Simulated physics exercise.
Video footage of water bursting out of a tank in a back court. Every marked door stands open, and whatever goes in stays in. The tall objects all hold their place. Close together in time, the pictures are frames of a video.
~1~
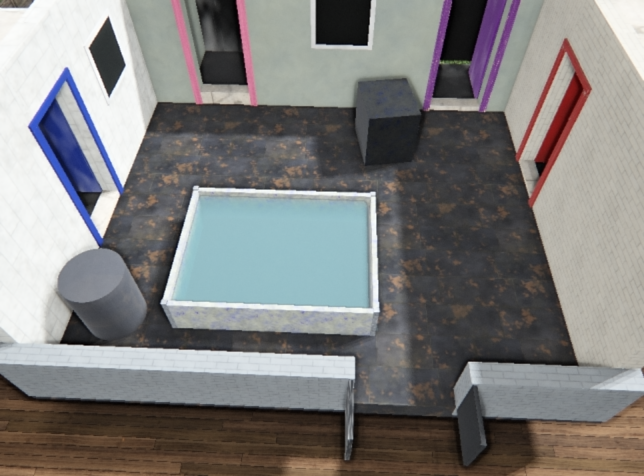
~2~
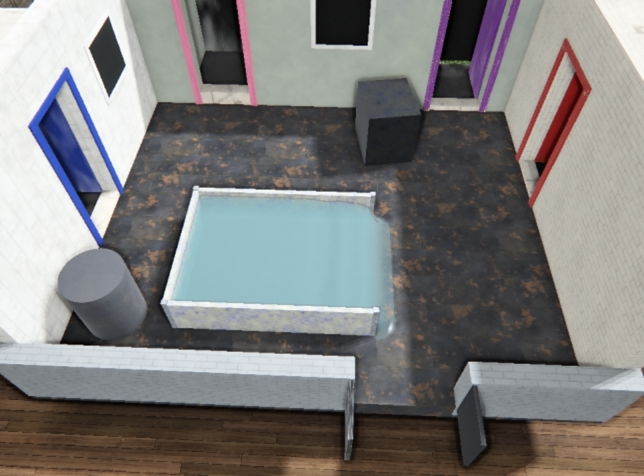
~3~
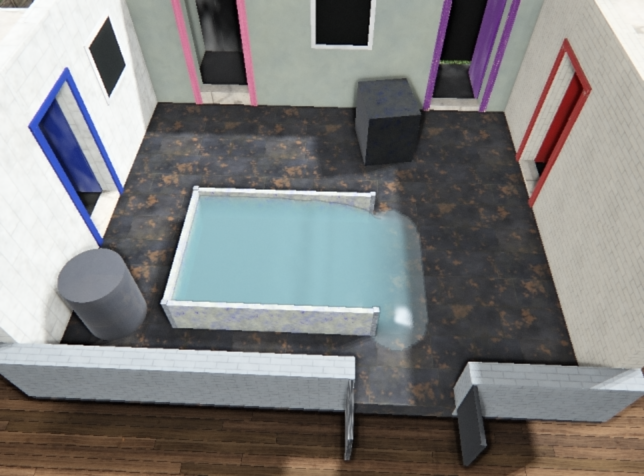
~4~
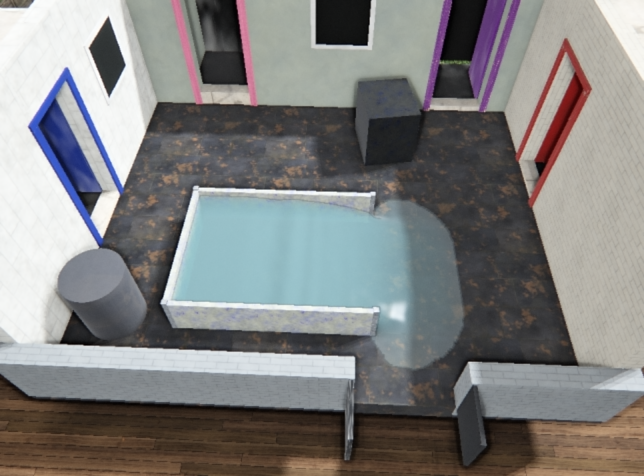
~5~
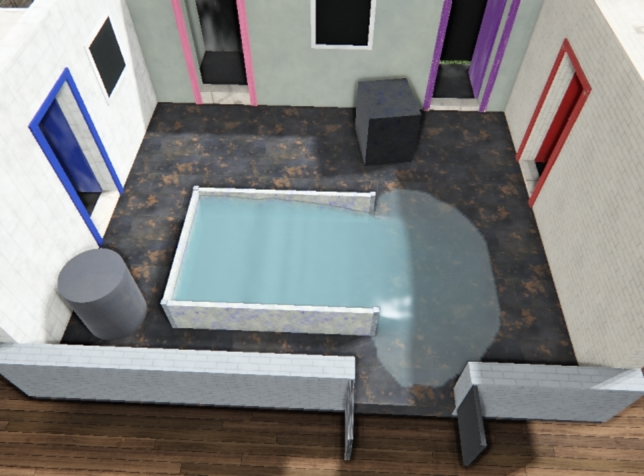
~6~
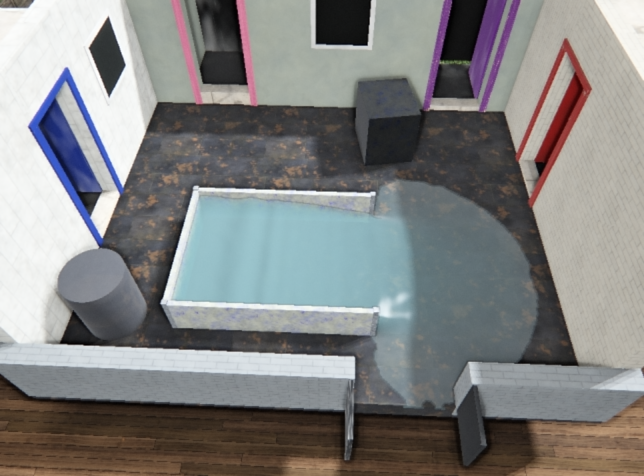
In a back court, water bursting from the tank's open right side and fanning out across the dark mottled floor.
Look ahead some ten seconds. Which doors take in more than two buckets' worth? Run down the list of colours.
The blue door does not; the pink door does not; the purple door does; the red door does.
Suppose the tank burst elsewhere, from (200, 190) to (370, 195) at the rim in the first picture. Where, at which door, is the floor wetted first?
First comes the pink door.
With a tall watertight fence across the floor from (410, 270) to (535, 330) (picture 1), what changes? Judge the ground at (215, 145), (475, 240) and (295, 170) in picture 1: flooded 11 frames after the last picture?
Results in sequence: Bone-dry / swamped / bone-dry.
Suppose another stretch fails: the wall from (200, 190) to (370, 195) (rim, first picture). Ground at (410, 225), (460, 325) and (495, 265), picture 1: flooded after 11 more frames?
Untouched, untouched, untouched.
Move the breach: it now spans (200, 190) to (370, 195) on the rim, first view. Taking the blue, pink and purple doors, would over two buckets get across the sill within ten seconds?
Going door by door, the blue door remains beneath it, the pink door remains beneath it, and the purple door remains beneath it.
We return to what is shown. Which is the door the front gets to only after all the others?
I'd go with the blue door.
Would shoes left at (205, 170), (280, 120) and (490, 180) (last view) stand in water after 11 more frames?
Result, in the order given: Not wetted / not wetted / wetted.
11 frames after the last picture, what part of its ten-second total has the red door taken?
About 10 %.
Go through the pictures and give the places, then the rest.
In the first picture, still water in the tank at (278, 248).
In the second picture, water pours out at (370, 265) and has run to (379, 221).
In the third picture, water pours out at (370, 267) and has run to (394, 215).
In the fourth picture, the front is at (409, 207), out from the gap at (369, 267).
In the fifth picture, the front is at (491, 329), out from the gap at (369, 267).
In the sixth picture, water pours out at (369, 268) and has run to (530, 299).
A moment on, water covers 30 % of the floor; the blue door not reached, the pink door not reached, the purple door not reached, the red door wet at the sill, nothing in.
Next, water covers 35 % of the floor; the blue door not reached, the pink door not reached, the purple door not reached, the red door under two buckets in.
Then, water covers 40 % of the floor; the blue door not reached, the pink door not reached, the purple door under two buckets in, the red door over two buckets in.
Later, water covers 70 % of the floor; the blue door not reached, the pink door wet at the sill, nothing in, the purple door far over two buckets in, the red door far over two buckets in.
In the end, water covers 95 % of the floor; the blue door wet at the sill, nothing in, the pink door wet at the sill, nothing in, the purple door far over two buckets in, the red door far over two buckets in.
